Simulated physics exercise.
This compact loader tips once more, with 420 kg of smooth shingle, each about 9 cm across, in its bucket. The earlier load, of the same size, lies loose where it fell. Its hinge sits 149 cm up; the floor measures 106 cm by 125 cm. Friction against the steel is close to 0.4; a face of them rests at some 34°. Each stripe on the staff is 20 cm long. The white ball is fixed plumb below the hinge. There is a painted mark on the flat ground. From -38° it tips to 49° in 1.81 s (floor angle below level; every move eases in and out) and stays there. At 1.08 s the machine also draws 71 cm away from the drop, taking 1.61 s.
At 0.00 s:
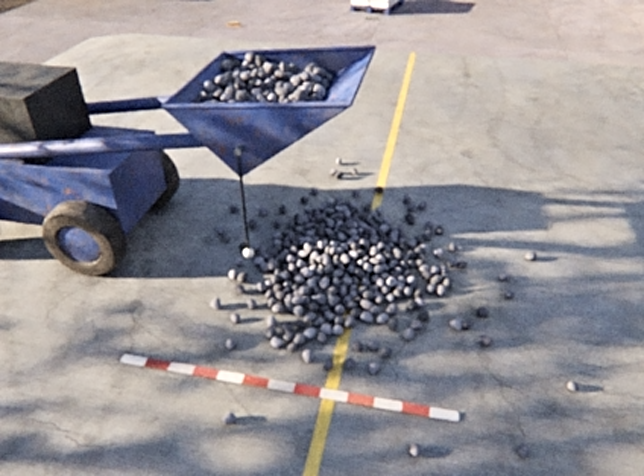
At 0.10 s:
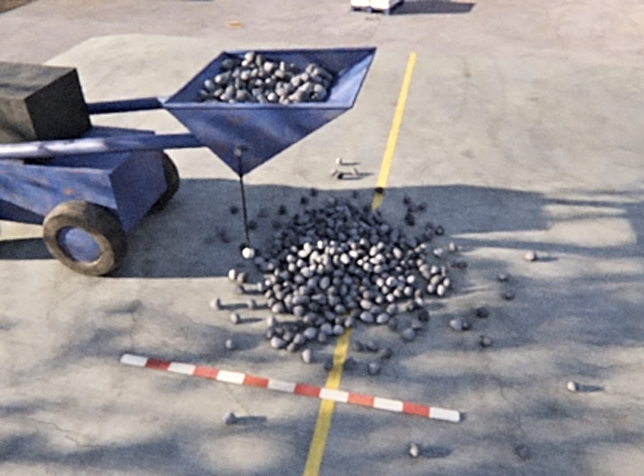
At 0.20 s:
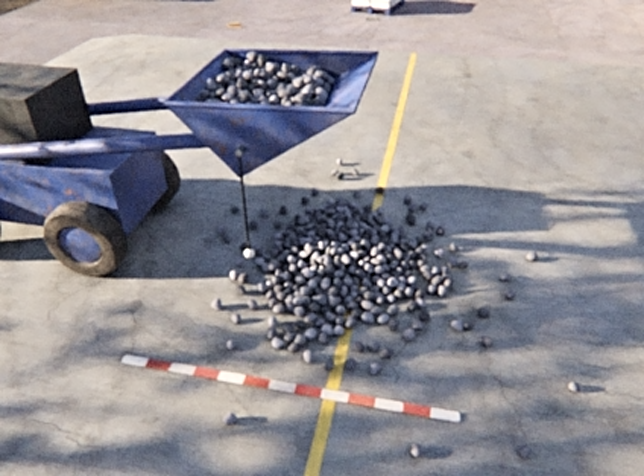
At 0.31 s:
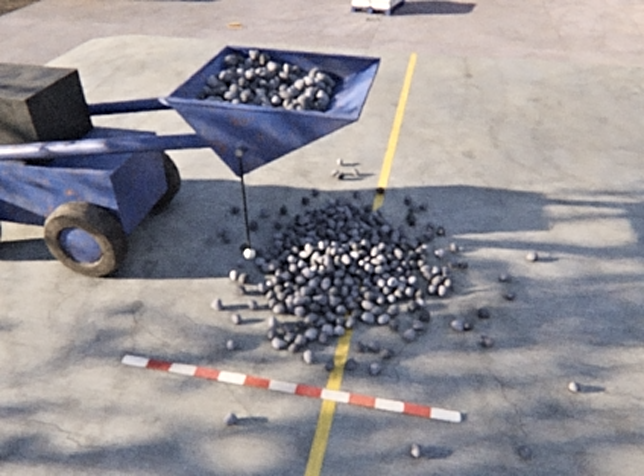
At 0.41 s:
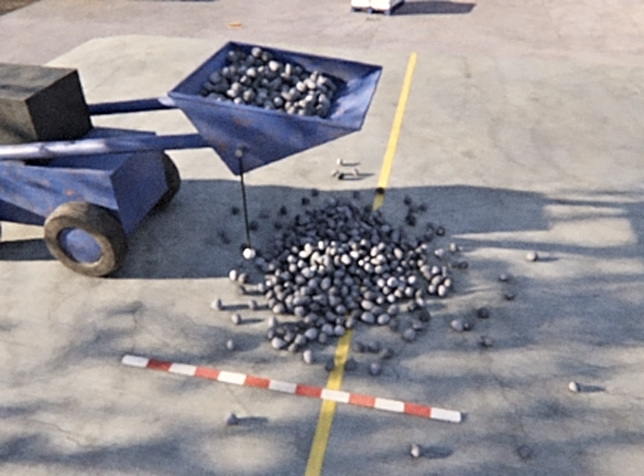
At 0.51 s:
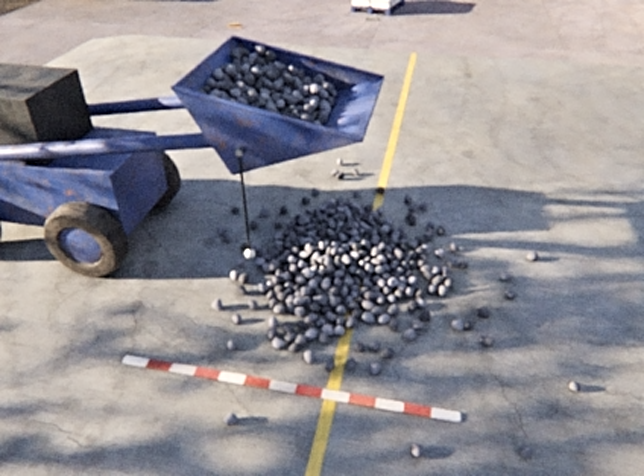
On a concrete yard, a blue loader slowly tilting its bucket of grey stones forward above a loose pile across a yellow line.
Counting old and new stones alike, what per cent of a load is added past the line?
About 48 per cent.
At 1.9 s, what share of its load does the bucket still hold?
Roughly 0 per cent is still inside.
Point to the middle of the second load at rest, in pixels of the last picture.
Around (353, 255).
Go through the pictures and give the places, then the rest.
Lip at (351, 104), floor tilted -38°, highest stones at (262, 70). The earlier load is highest near (333, 246), 18 cm above ground level, 69 % short of the line, 31 % past the line, in the first picture.
The bucket is at -37°, its lip at (352, 106); the top of the load is at (262, 70); the stones move at 0.1 m/s on average, in the second picture.
Lip at (355, 111), floor tilted -35°, highest stones at (248, 69); the stones move at 0.1 m/s on average, in the third picture.
The bucket is at -31°, its lip at (358, 119); the top of the load is at (239, 67); the stones move at 0.2 m/s on average, in the fourth picture.
The bucket is at -27°, its lip at (360, 129); the top of the load is at (241, 65); the stones move at 0.2 m/s on average, in the fifth picture.
Lip at (363, 140), floor tilted -21°, highest stones at (241, 61); the stones move at 0.2 m/s on average, in the sixth picture.
After 1.4 s the floor is at 36°; in per cent of one load, 94 in the bucket, 74 short of the line, 31 past the line; the foremost stones are at (510, 324).
After 1.9 s the floor is at 49°; in per cent of one load, 2 in the bucket, 131 short of the line, 66 past the line; the foremost stones are at (510, 324).
After 3.1 s the floor is at 49°; in per cent of one load, 0 in the bucket, 121 short of the line, 79 past the line; the foremost stones are at (538, 312).
After 5.9 s the floor is at 49°; in per cent of one load, 0 in the bucket, 121 short of the line, 79 past the line; the foremost stones are at (538, 312). Net gain past the line, 48.
